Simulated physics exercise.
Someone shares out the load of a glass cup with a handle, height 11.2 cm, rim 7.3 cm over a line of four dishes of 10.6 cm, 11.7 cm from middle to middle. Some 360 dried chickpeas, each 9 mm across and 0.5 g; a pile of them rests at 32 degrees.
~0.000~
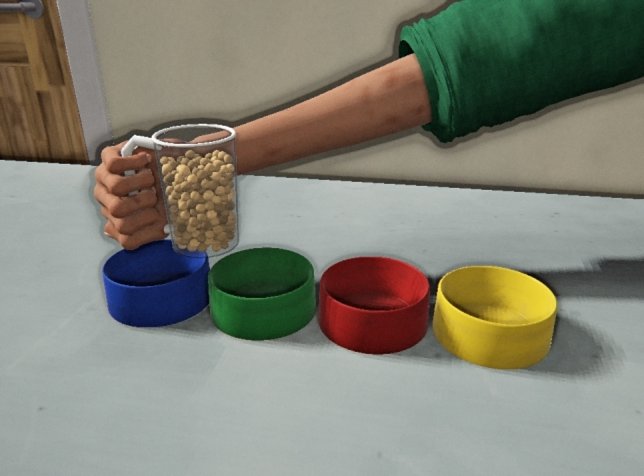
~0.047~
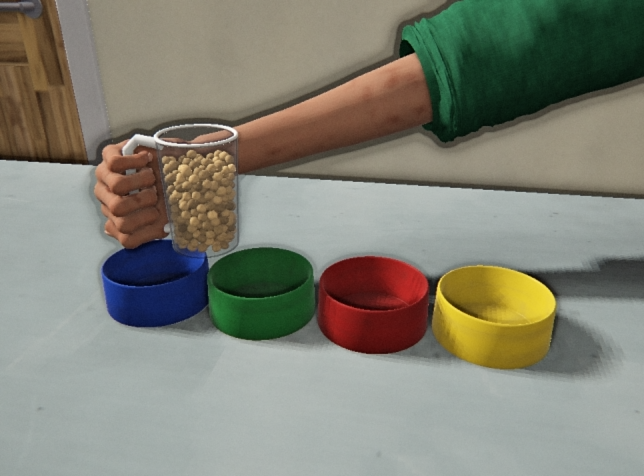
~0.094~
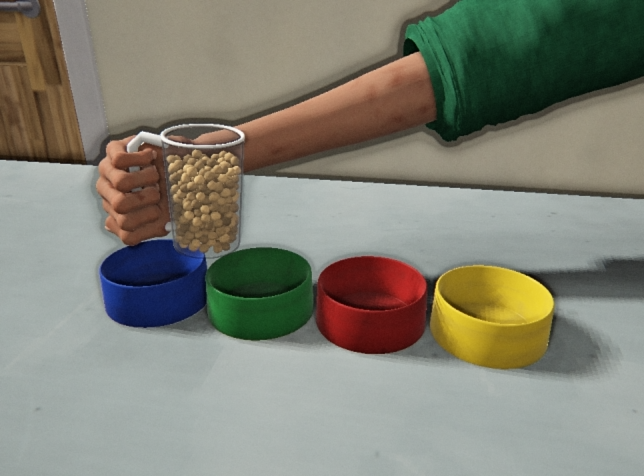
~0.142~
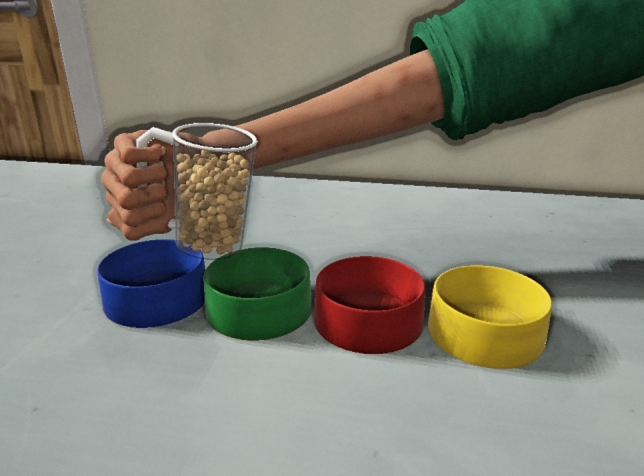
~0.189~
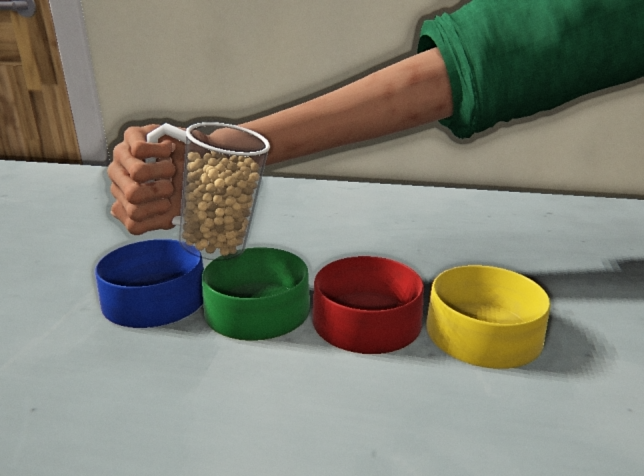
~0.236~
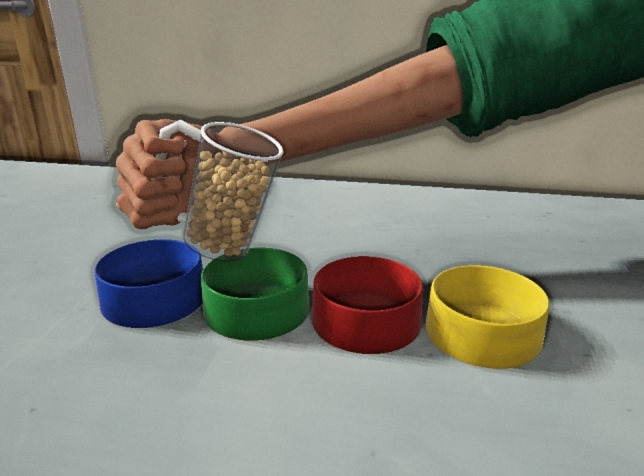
On a pale tabletop, a green-sleeved arm shifts a clear cup of chickpeas slightly right, tilting it above four coloured dishes.
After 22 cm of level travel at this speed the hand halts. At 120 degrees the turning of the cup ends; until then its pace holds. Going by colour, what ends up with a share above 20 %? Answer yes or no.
Red no, blue no, green no, yellow yes, counter no.
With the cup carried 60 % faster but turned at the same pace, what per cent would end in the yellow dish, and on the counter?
Then: Yellow 100; counter 0.
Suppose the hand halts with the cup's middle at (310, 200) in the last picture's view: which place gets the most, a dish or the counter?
The winner: Red.
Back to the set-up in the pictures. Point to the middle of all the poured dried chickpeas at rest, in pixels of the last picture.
At about (485, 310).
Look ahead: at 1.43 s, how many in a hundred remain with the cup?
About 20 per cent.
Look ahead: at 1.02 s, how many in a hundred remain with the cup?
Roughly 95 per cent.
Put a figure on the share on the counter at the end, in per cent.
About 0 per cent.
After 0.71 s, tilt 67 degrees; cup holds 100 %.
After 1.02 s, tilt 99 degrees; cup holds 95 %, yellow 5 %.
Then, at 1.43 s, tilt 120 degrees; cup holds 20 %, yellow 80 %.
At rest (2.0 s), red 0 %, blue 0 %, green 0 %, yellow 100 %, counter 0 %.
